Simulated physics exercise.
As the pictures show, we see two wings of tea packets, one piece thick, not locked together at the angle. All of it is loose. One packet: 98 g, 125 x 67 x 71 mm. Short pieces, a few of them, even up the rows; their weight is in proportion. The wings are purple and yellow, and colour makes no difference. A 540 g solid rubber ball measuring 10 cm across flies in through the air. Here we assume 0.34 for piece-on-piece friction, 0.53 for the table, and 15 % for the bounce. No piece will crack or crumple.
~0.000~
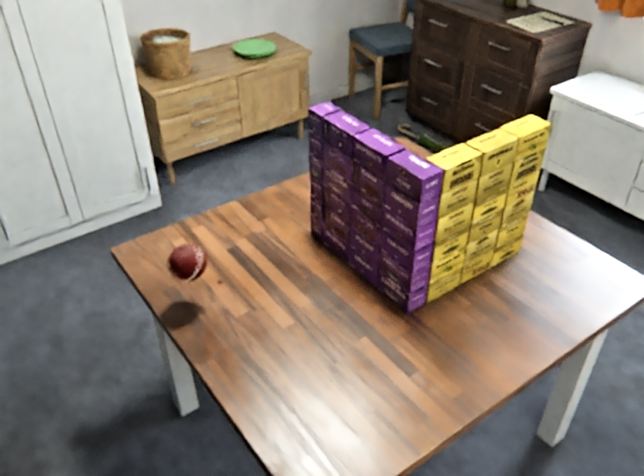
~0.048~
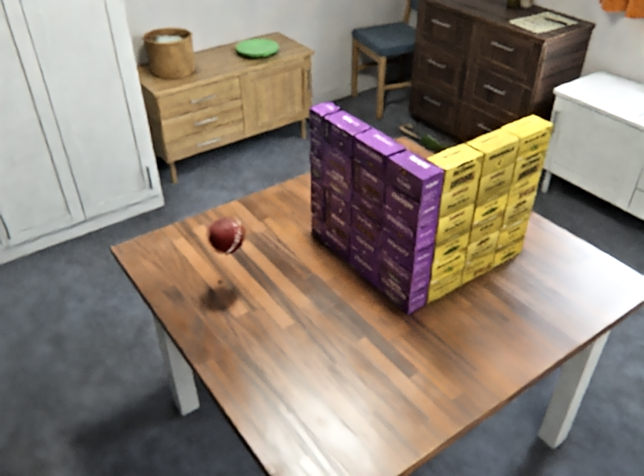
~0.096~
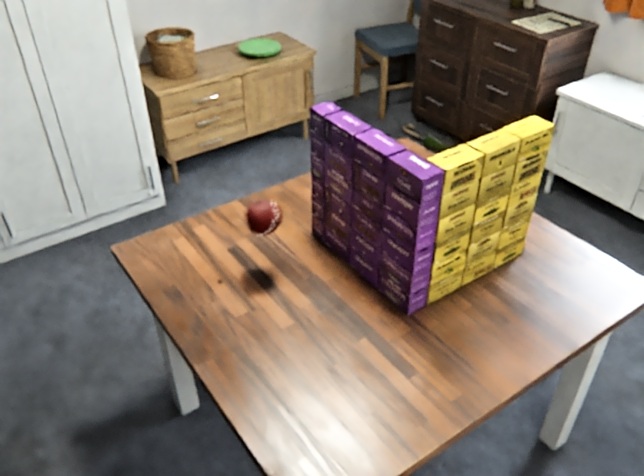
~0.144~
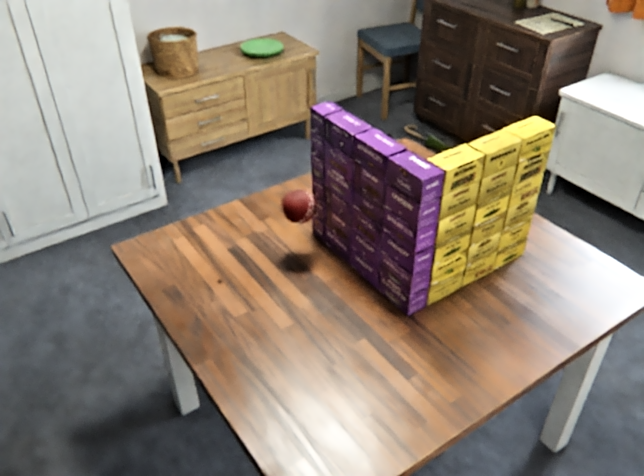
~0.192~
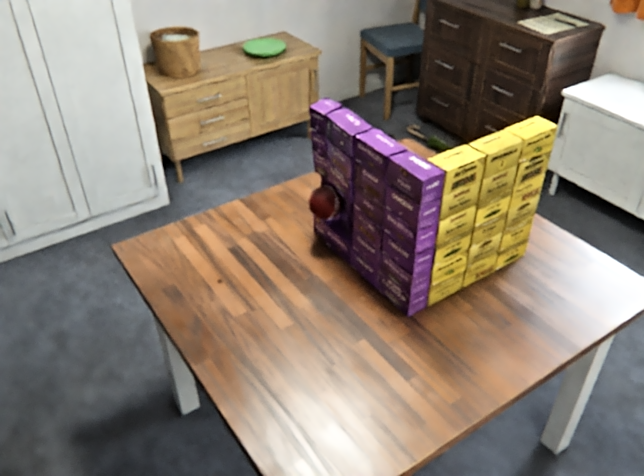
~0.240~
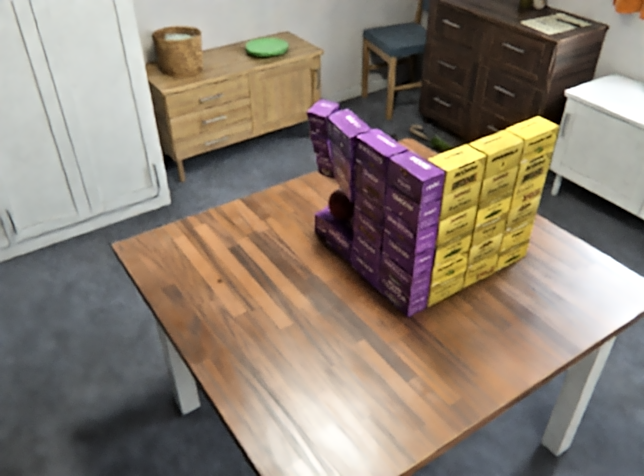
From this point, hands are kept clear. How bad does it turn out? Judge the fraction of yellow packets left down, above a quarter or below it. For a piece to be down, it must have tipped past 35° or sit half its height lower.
The fraction is below a quarter.
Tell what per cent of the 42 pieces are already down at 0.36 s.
25 %.
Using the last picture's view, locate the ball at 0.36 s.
About (379, 200).
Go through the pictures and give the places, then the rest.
In the first picture (each place is the centre of the face we see best; the camera moves round a little), ball (188, 262) 39 cm from contact, 2.6 m/s; top yellow packet (463, 174); top purple packet (403, 181); all as stacked.
Ball (226, 236) 27 cm from contact, 2.5 m/s; top yellow packet (464, 174), in the second picture.
Ball (263, 217) 15 cm from contact, 2.4 m/s; top yellow packet (465, 175), in the third picture.
Ball (299, 206) 39 mm from contact, 2.5 m/s; top yellow packet (465, 175), in the fourth picture.
Ball (326, 203) after contact, 1.6 m/s; top yellow packet (466, 176); steepest lean 5°, the packet at (319, 145); 11 have shifted, in the fifth picture.
Ball (344, 204) after contact, 1.2 m/s; top yellow packet (466, 176); top purple packet (404, 182); steepest lean 13°, the packet at (320, 148); 12 have shifted, in the sixth picture.
By 0.36 s, ball still moving; none of the 18 yellow packets down (10 of 42 in all colours); top yellow packet unmoved.
When it is over (1.4 s), ball rolling away; none of the 18 yellow packets down (10 of 42 in all colours); top yellow packet unmoved; top purple packet unmoved. That is 0 per cent. In pixels of the last frame, middles, top yellow packet near (455, 170), top purple packet near (415, 178).
